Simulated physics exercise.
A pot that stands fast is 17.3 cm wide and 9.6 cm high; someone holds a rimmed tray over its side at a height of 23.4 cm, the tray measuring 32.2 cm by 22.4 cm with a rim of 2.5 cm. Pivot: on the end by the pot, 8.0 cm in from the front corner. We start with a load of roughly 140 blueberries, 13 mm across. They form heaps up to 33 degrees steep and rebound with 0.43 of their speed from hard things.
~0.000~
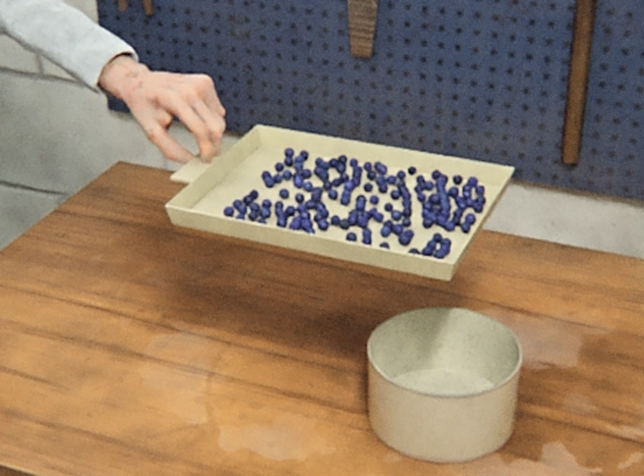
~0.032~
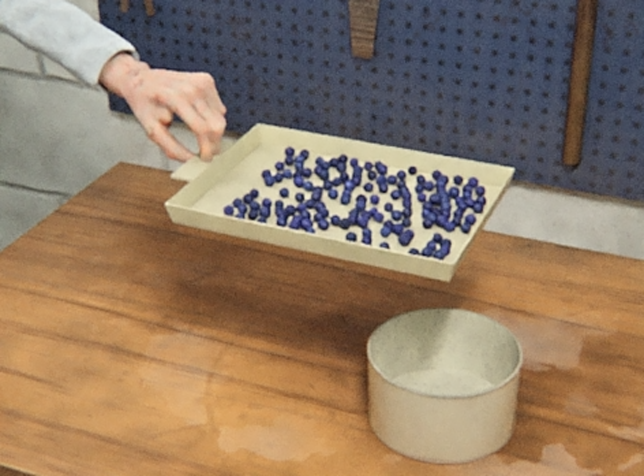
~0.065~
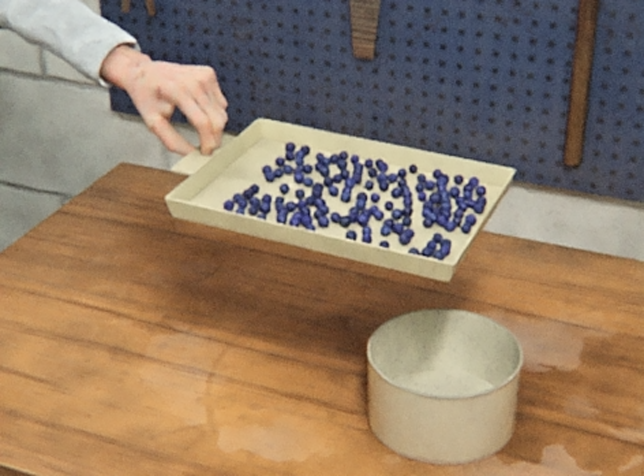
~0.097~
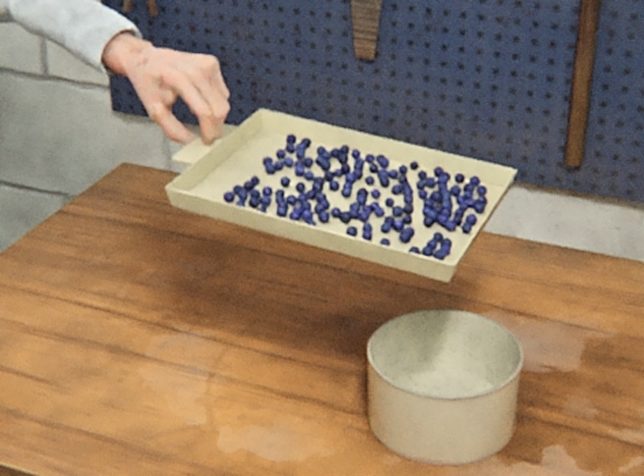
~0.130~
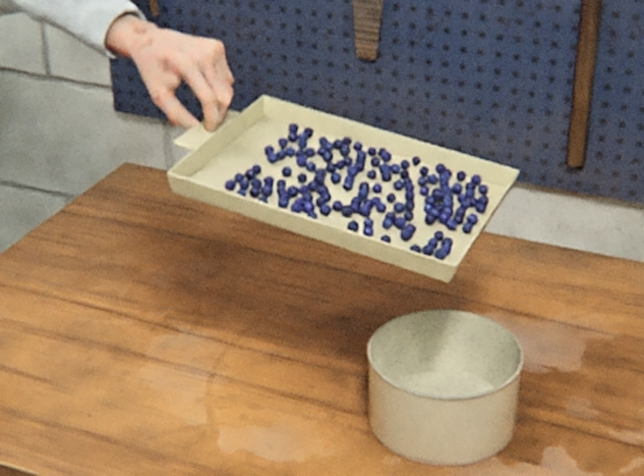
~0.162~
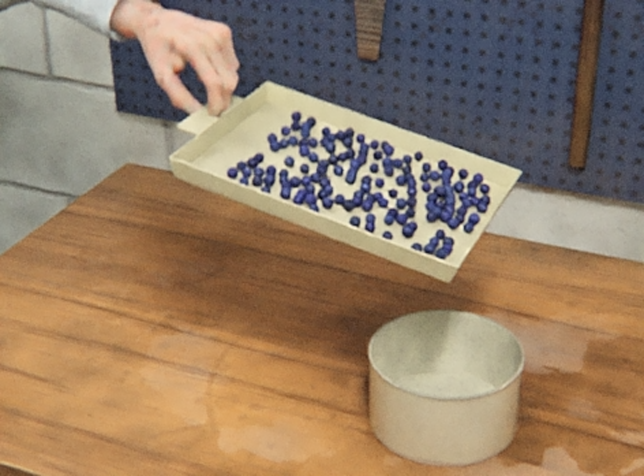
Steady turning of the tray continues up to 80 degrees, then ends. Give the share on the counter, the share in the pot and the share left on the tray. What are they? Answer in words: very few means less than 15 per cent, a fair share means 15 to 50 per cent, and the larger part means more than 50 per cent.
Counter: A fair share. Pot: Very few. Tray: The larger part.
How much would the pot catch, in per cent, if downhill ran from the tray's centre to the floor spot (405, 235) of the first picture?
The share would be about 0 percent.
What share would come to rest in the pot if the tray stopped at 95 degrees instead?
10 %.
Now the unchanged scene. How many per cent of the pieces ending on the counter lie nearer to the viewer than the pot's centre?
Roughly 30 per cent.
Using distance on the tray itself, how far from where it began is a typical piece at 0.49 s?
Displacement on the tray: About 6 cm.
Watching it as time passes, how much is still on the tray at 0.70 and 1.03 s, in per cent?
Close to 100 at the first time and 80 at the second.
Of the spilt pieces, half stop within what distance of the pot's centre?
Close to 20 cm, give or take.
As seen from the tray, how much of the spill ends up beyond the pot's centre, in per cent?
I'd put it at close to 100 per cent.
After 0.49 s, tilt 45 degrees; the tray holds 100 %, the pot 0 %.
After 0.70 s, tilt 67 degrees; the tray holds 100 %, the pot 0 %.
Then, at 1.03 s, tilt 80 degrees; the tray holds 80 %, the pot 0 %.
In the end, at 1.8 s, counter 25 %, pot 0 %, tray 75 %.
